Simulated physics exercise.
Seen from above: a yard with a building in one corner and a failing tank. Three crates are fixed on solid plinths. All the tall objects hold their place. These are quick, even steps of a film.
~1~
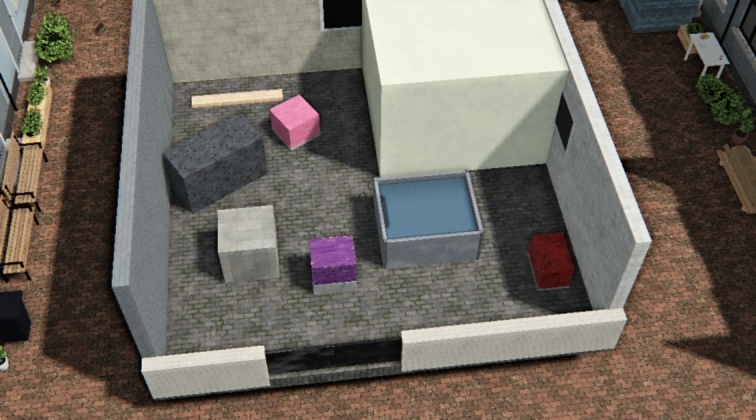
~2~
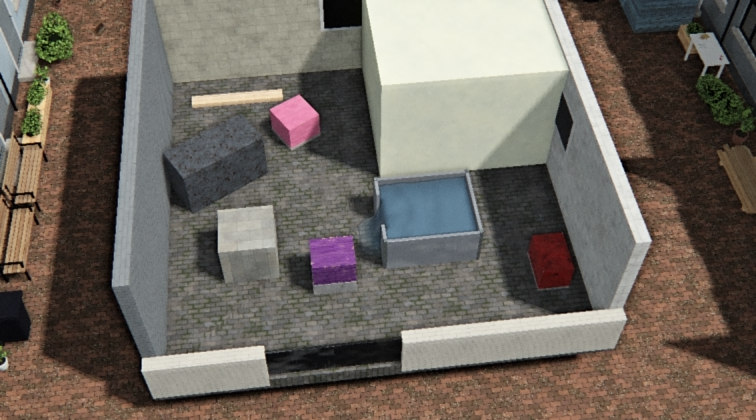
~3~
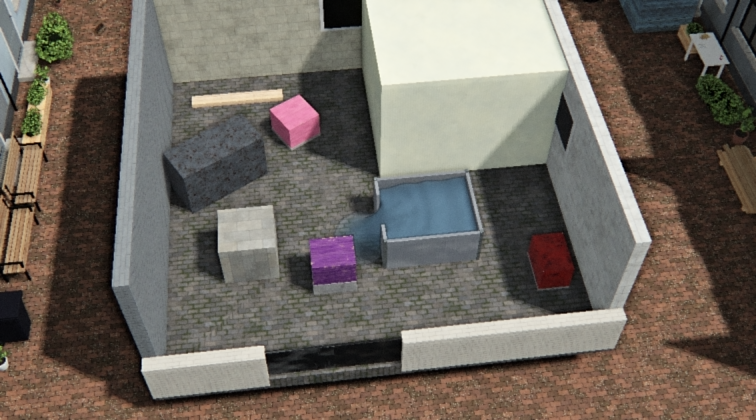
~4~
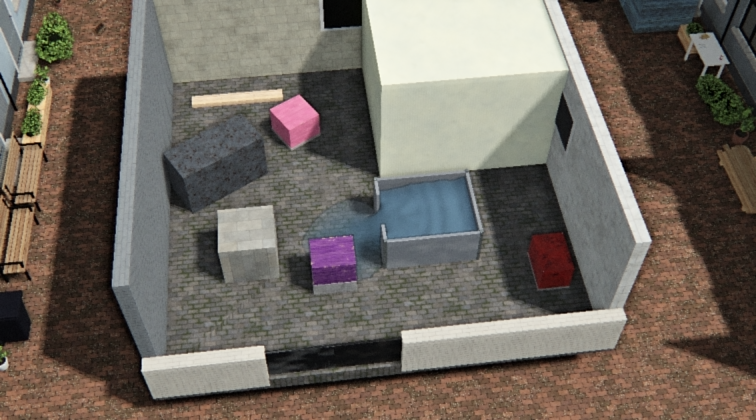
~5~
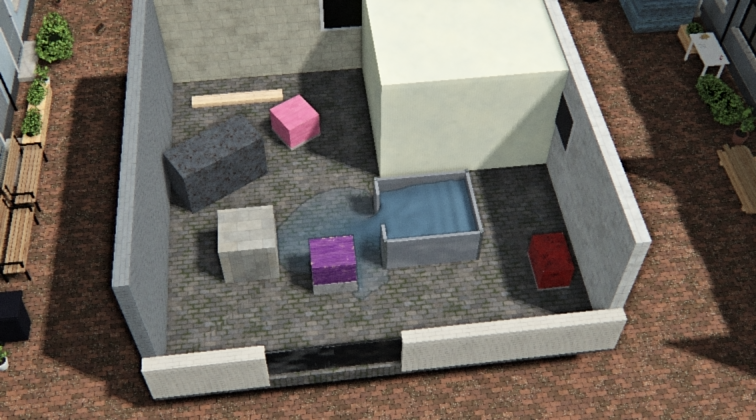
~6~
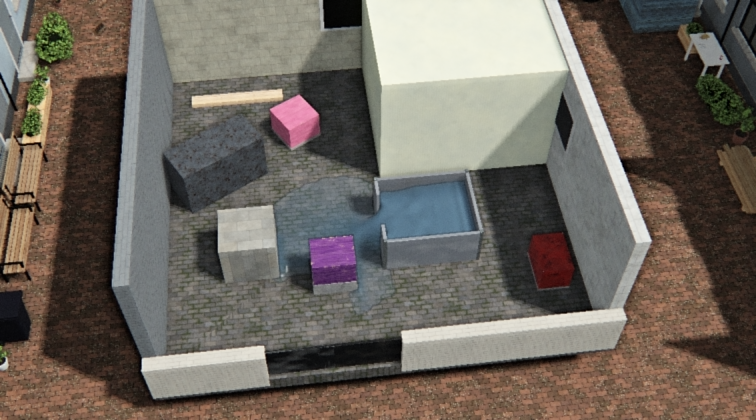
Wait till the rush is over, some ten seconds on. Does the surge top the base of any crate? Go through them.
The red crate is wetted; the purple crate escapes dry; the pink crate is wetted.
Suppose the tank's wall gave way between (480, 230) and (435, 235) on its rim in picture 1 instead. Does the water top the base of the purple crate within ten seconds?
Then: Purple crate is spared.
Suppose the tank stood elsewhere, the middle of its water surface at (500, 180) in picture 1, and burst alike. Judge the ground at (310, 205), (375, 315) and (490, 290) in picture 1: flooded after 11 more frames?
As listed: Awash, awash, not flooded.
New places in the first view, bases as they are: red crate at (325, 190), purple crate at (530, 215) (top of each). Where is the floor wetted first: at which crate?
I say the red one.
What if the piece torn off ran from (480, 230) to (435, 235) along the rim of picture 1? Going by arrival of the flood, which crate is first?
The red one.
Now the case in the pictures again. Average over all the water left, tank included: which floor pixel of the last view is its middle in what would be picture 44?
Roughly at (313, 244).
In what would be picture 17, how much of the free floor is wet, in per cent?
I make it 30 per cent.
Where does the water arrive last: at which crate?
That is the one in red.
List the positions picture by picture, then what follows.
The tank at (427, 208) is whole and still, in the first picture.
Water pours out at (382, 228) and has run to (363, 223), in the second picture.
Water pours out at (382, 229) and has run to a hidden place, in the third picture.
Water pours out at (382, 229) and has run to (306, 244), in the fourth picture.
Water pours out at (382, 229) and has run to (279, 257), in the fifth picture.
The front is at a hidden place, out from the gap at (382, 229), in the sixth picture.
A moment on, water covers 25 % of the floor; the red crate not reached, the purple crate water round its plinth, the pink crate water round its plinth.
Next, water covers 30 % of the floor; the red crate not reached, the purple crate water round its plinth, the pink crate water round its plinth.
Then, water covers 50 % of the floor; the red crate not reached, the purple crate water round its plinth, the pink crate water round its plinth.
Later, water covers 75 % of the floor; the red crate water round its plinth, the purple crate water round its plinth, the pink crate water round its plinth.
In the end, water covers 95 % of the floor; the red crate was topped, the purple crate stayed above the water, the pink crate was topped.
